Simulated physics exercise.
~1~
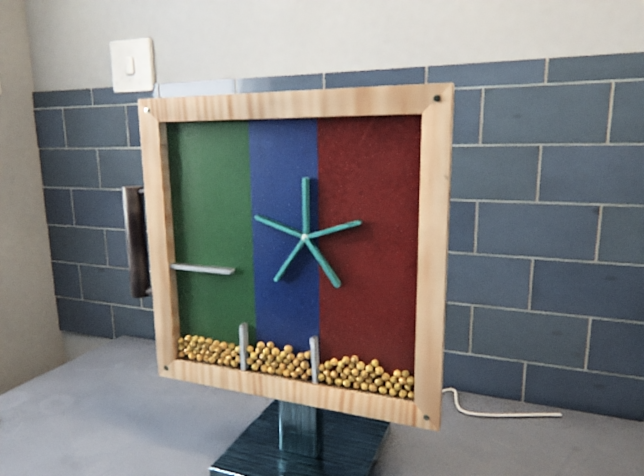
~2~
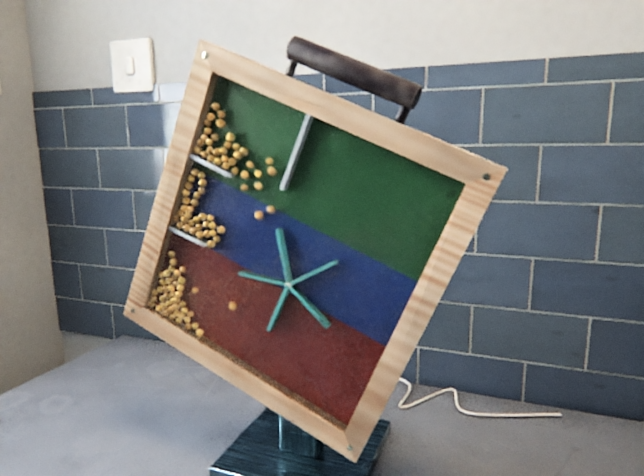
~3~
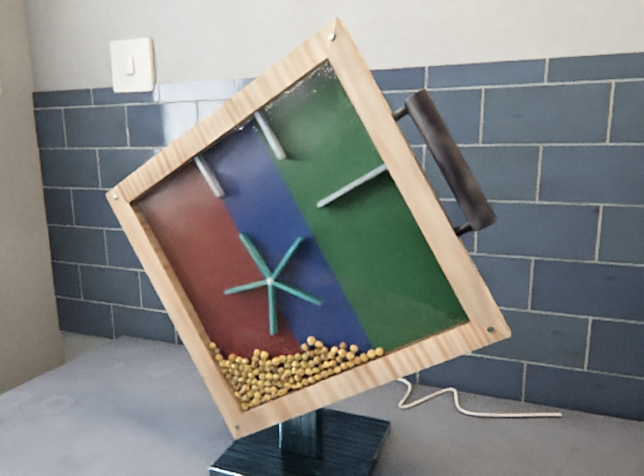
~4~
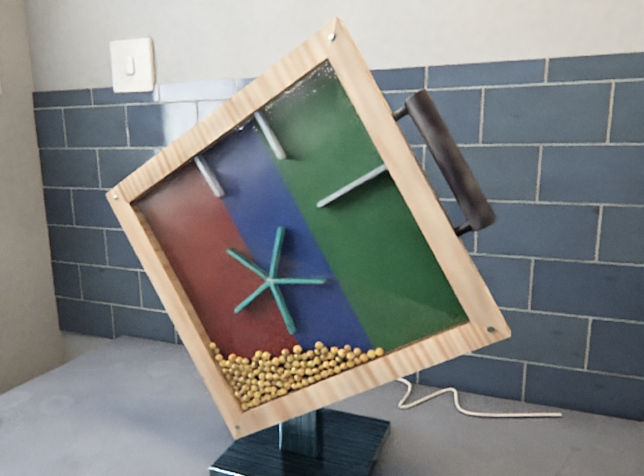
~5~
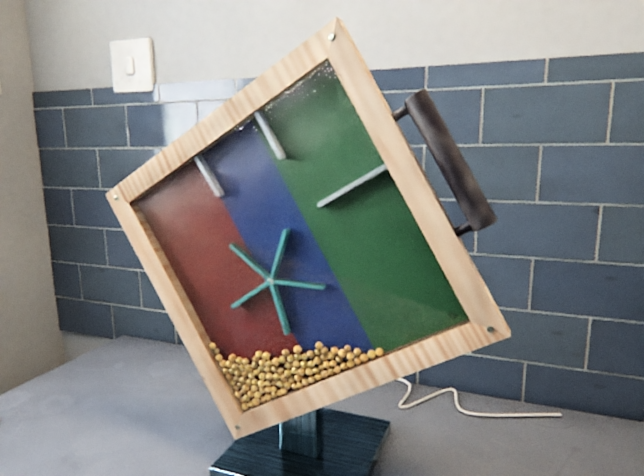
The clip opens on an upright wooden-framed box with green, blue and red strips, its pale beads lying along the bottom in three groups parted by short grey dividers. The box turns clockwise on its stand, carrying its dark handle from the left side up to the top, and beads gather and spill along the left side while the teal five-armed star turns too. It keeps turning until the handle is at the right, then stops tilted. The beads settle in the lowest corner, mostly over red with the rest on blue, as the star shifts slightly above them.
